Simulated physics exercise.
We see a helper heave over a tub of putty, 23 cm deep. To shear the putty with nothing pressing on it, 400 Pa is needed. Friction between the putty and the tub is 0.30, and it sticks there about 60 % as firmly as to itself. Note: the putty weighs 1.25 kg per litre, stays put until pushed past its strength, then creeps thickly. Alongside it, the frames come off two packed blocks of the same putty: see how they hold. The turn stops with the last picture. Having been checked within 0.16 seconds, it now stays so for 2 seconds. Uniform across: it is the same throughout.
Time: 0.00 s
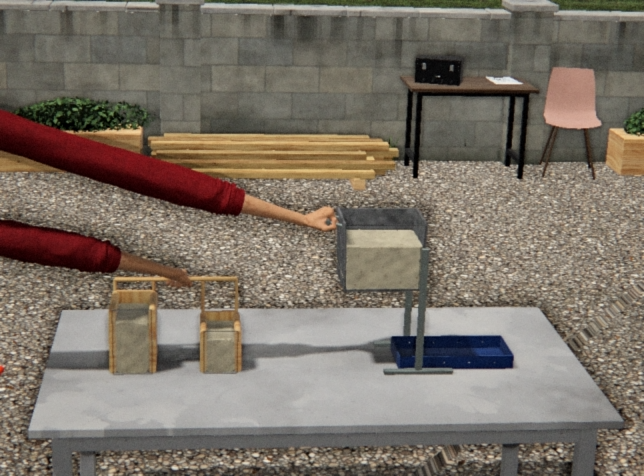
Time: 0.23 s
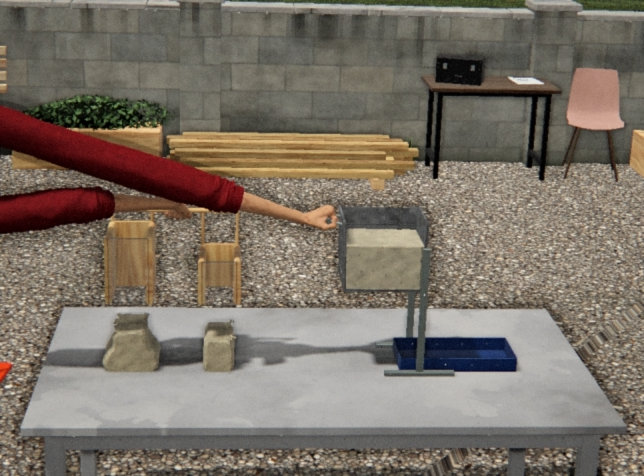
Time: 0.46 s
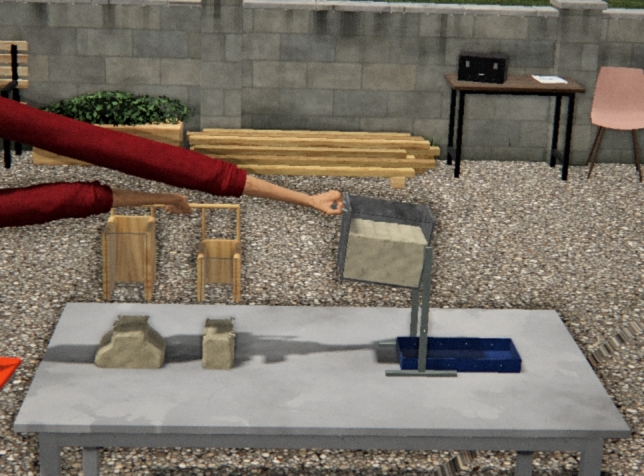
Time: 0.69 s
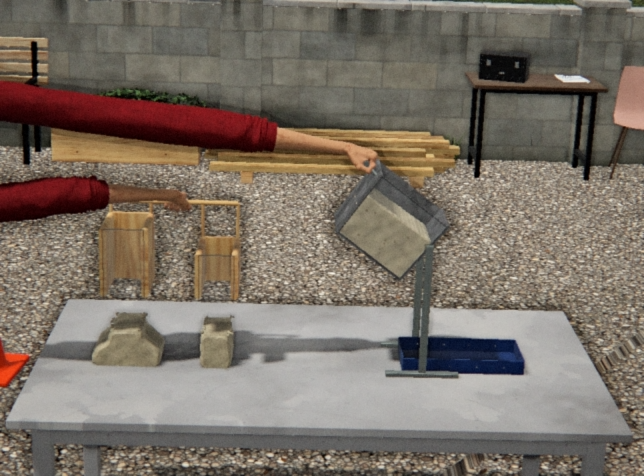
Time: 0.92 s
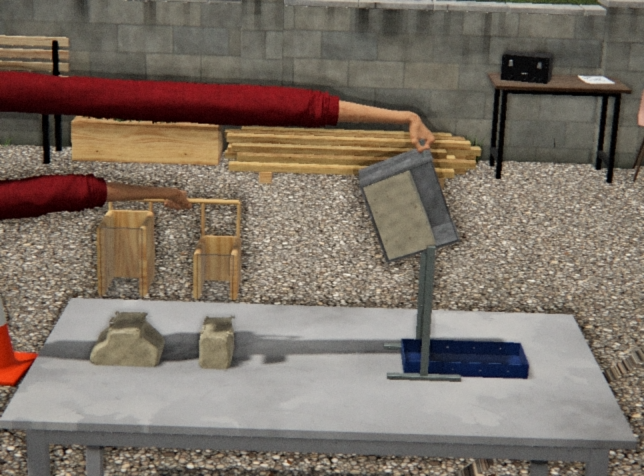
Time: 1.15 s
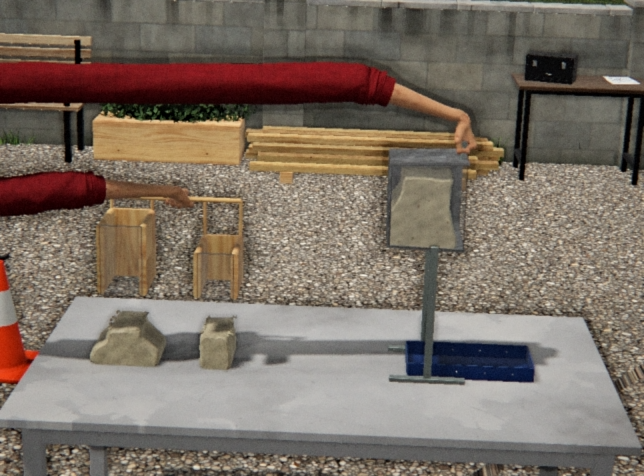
Two red-sleeved arms reach from the left over a grey table on gravel, seen from slightly above before a block wall. Two wooden moulds stand left of a grey box of beige putty on a post by a blue tray. One hand lifts the moulds, the left block slumps wider while the right keeps its height, and the other hand turns the box clockwise as the background slides right.
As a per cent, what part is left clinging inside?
Near 48 %.
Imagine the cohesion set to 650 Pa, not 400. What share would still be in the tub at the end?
In that case close to 65 in a hundred.
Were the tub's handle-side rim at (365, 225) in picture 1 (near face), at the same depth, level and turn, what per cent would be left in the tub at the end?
I'd guess around 70 per cent remains.
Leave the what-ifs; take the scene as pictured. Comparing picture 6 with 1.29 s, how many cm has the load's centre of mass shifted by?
Roughly 6 cm.
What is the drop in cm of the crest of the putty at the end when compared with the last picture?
12 cm.
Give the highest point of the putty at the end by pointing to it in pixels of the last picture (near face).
Somewhere near (416, 216) in the last view.
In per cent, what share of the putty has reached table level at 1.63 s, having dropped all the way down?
I'd say close to 30 per cent of it.
After 1.29 s, the tub is at 89 degrees and holds 85 %.
After 1.46 s, the tub is at 89 degrees and holds 56 %.
After 1.63 s, the tub is at 89 degrees and holds 49 %.
After 1.80 s, the tub is at 89 degrees and holds 48 %.
After 3.15 s, at the end, the tub is at 89 degrees and holds 48 %.
